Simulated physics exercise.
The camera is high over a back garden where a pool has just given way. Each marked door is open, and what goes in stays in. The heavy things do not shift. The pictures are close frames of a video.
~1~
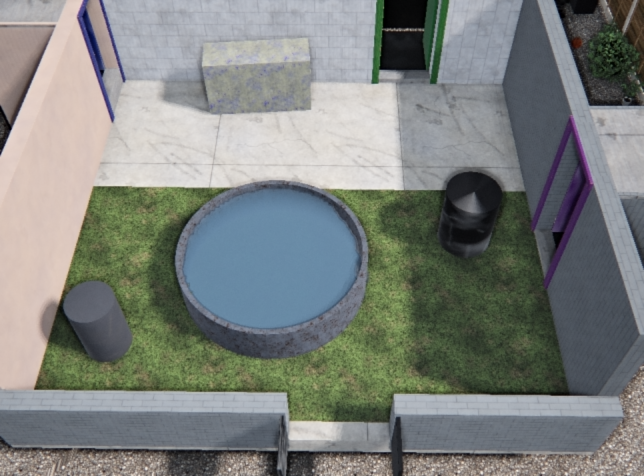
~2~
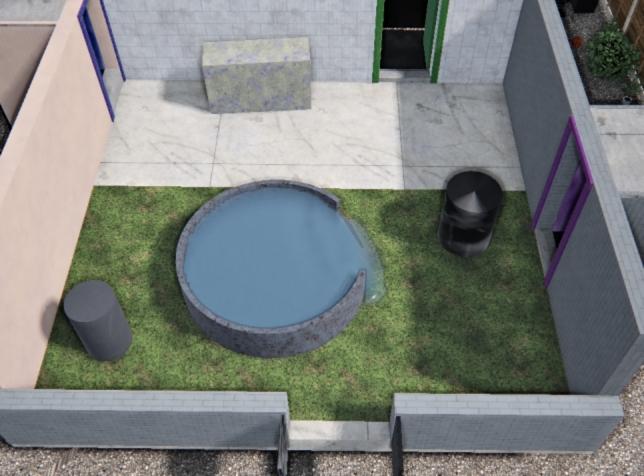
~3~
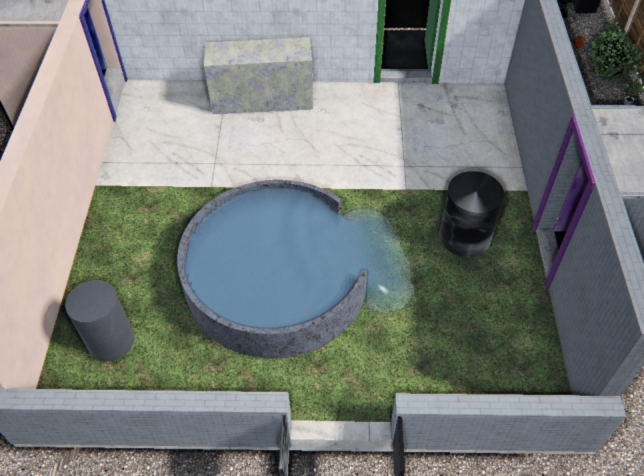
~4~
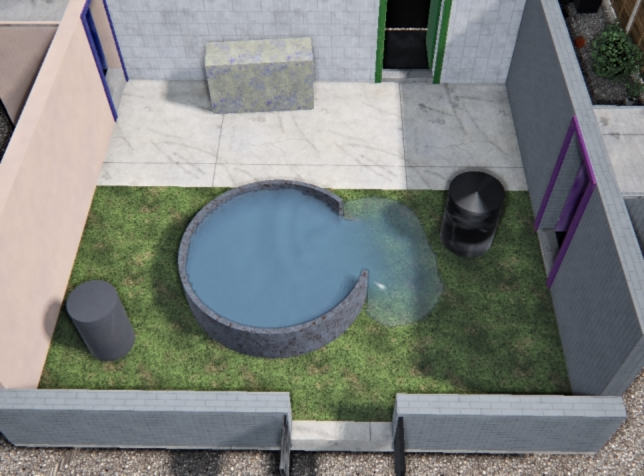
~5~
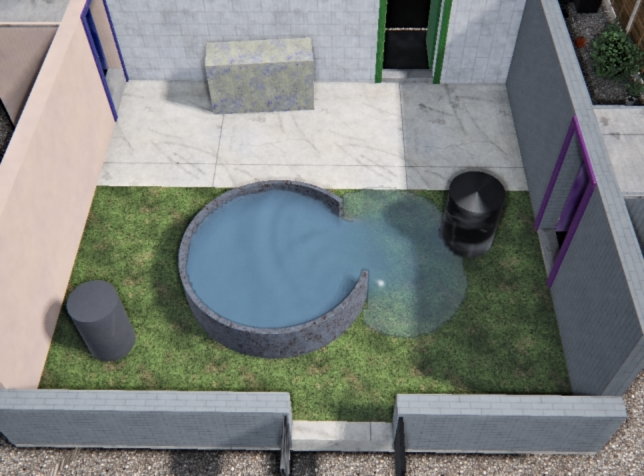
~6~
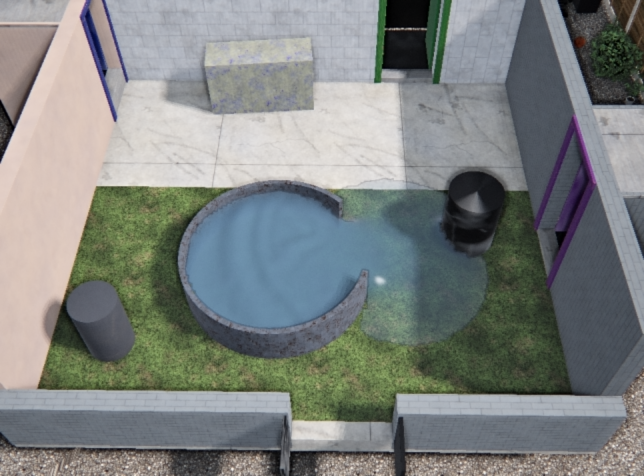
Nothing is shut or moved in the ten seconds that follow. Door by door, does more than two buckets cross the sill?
One by one: The purple door takes more than that; the green door stays under that; the blue door stays under that.
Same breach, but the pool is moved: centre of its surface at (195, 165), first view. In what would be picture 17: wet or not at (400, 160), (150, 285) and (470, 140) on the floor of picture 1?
As listed: Awash, dry, wet.
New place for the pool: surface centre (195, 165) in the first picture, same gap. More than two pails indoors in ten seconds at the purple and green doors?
In short: The purple door passes that mark; the green door lets more in.
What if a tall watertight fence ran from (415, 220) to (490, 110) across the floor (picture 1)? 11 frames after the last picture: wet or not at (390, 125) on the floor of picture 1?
Answer: Wet.
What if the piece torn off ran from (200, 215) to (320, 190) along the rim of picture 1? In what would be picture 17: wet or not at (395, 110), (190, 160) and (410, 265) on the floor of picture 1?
One after the other: Covered, under water, clear.
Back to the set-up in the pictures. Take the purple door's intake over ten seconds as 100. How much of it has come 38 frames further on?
About 60 per cent.
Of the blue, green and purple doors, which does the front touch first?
The purple one.
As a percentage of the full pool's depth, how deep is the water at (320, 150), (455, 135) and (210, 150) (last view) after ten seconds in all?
Roughly 8, 14 and 4 per cent, in turn.
A moment on, water covers 20 % of the floor; the purple door wet at the sill, nothing in, the green door not reached, the blue door not reached.
Next, water covers 35 % of the floor; the purple door under two buckets in, the green door not reached, the blue door not reached.
Then, water covers 45 % of the floor; the purple door over two buckets in, the green door wet at the sill, nothing in, the blue door not reached.
Later, water covers 60 % of the floor; the purple door over two buckets in, the green door under two buckets in, the blue door not reached.
In the end, water covers 80 % of the floor; the purple door far over two buckets in, the green door under two buckets in, the blue door wet at the sill, nothing in.
